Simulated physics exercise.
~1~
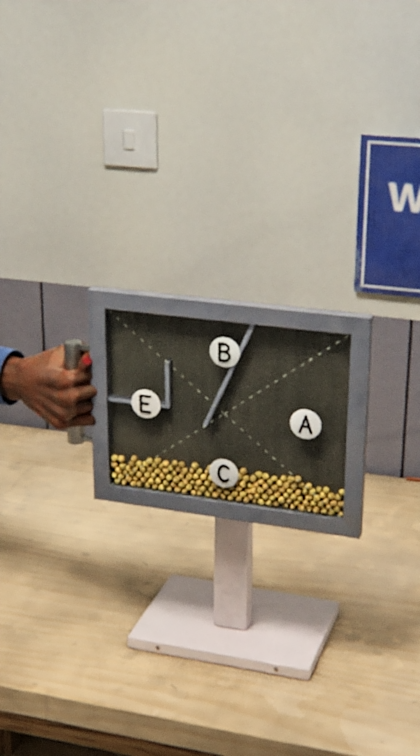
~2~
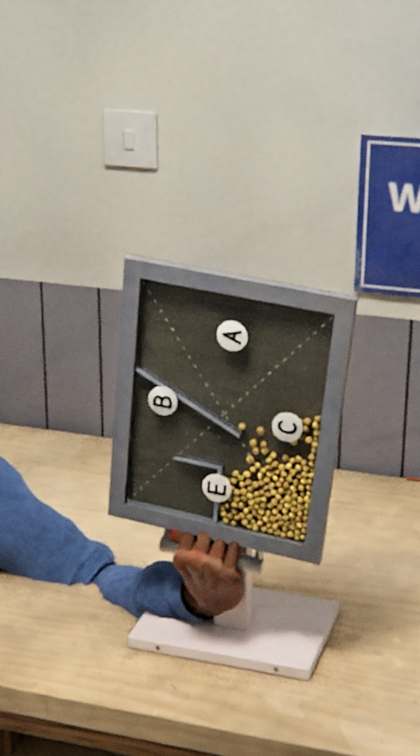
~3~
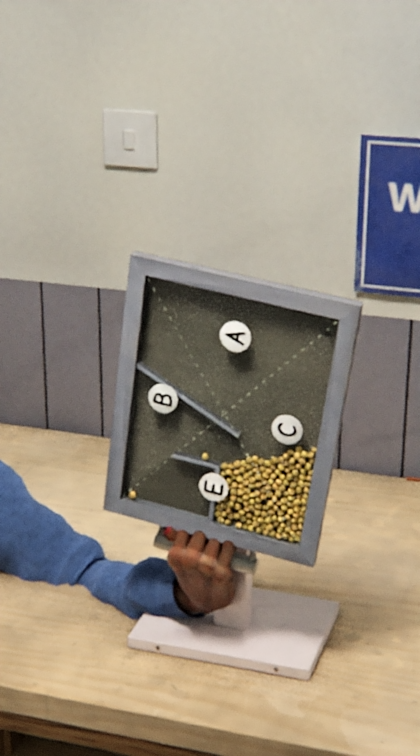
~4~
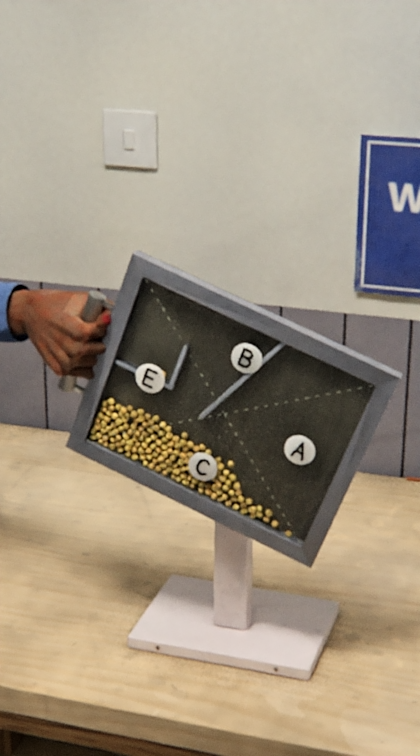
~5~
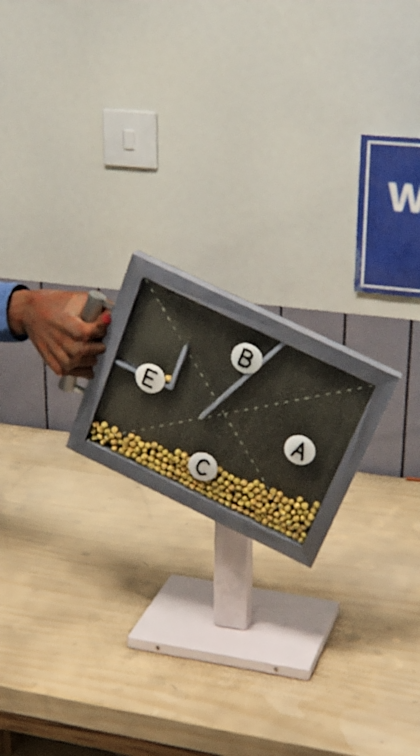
On a wooden table against a pale wall, a flat, windowed case on a stand holds small yellowish beads lying along its bottom edge, below wedges lettered A, B, C and E. A hand at the left grips the handle and swings the case anticlockwise until it stands almost on its side. The beads pile up in the lower right, around C and beside E. The hand then turns the case back clockwise, past level, leaving it tilted down to the right. The beads slide rightward and settle in a sloping layer along the bottom, mostly in C.
